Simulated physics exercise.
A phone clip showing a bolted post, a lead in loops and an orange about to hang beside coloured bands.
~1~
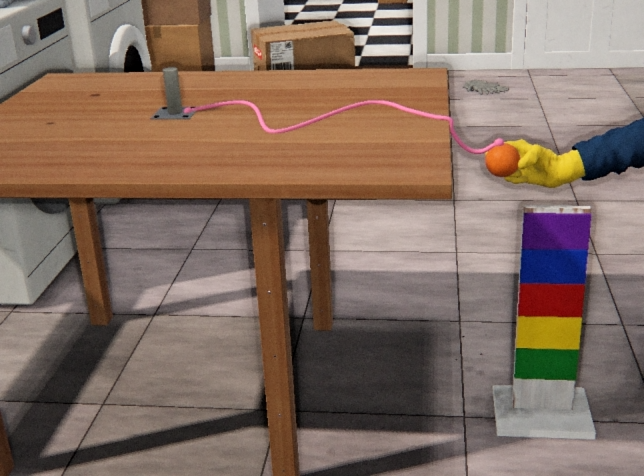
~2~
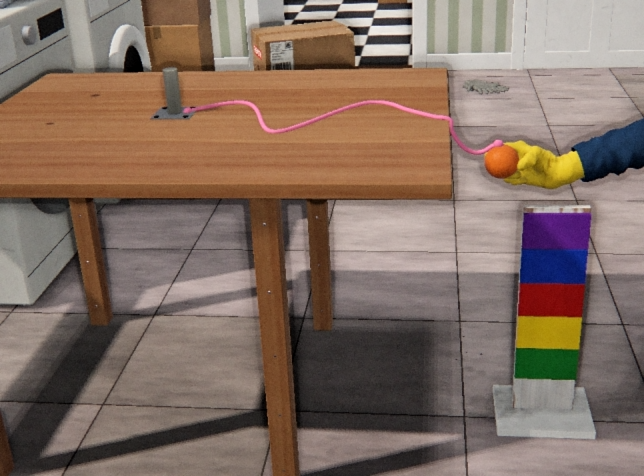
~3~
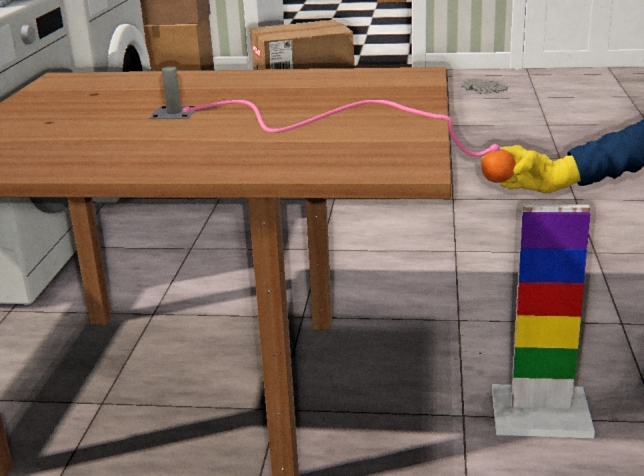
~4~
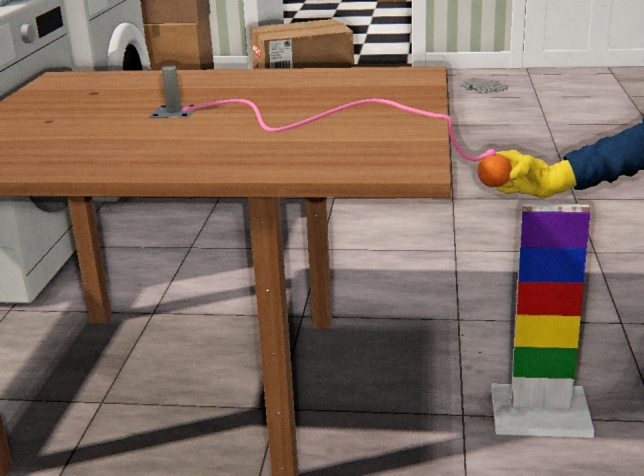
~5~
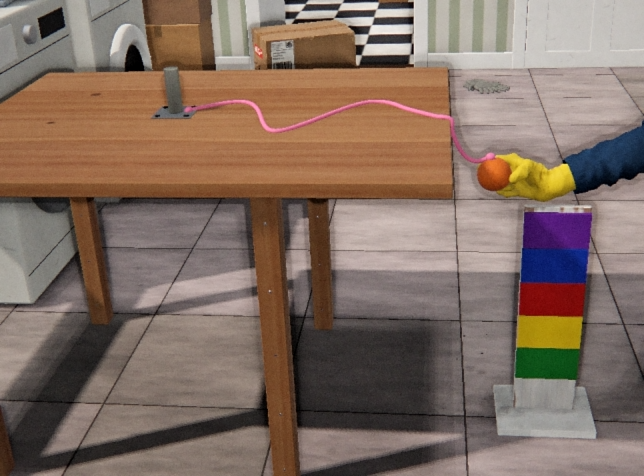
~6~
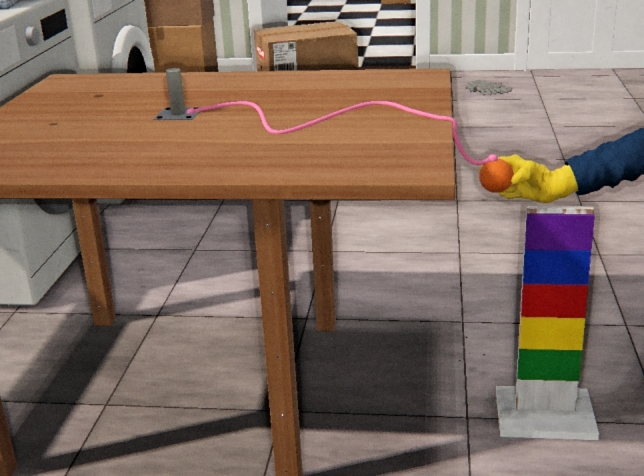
A yellow-gloved hand held an orange ball tied to a wavy pink string just off the table's right edge, above a striped colored post, and lowered it slightly while drifting a little left.
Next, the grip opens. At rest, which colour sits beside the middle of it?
Its centre is beside yellow.
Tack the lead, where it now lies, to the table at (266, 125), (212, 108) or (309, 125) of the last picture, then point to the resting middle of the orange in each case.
Going through the tries, I'd expect close to (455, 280), (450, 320) and lastly (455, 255).
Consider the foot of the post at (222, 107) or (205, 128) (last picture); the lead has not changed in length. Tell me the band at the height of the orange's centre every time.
First try: Green; second try: Green.
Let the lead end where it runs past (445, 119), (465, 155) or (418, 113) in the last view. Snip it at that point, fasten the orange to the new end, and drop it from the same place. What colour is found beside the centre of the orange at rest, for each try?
In order of the tries: Blue; then red; then purple.
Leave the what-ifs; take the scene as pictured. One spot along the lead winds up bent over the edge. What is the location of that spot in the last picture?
Roughly (345, 111).
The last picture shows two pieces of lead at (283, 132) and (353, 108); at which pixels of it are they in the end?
They end up at (364, 118) and (453, 136).
Soon after, orange near (483, 321); level with yellow.
After that, orange near (426, 321); level with yellow.
And then, orange near (461, 328); level with yellow.
In the end, orange near (447, 329); level with yellow. Its centre hangs level with the yellow band.
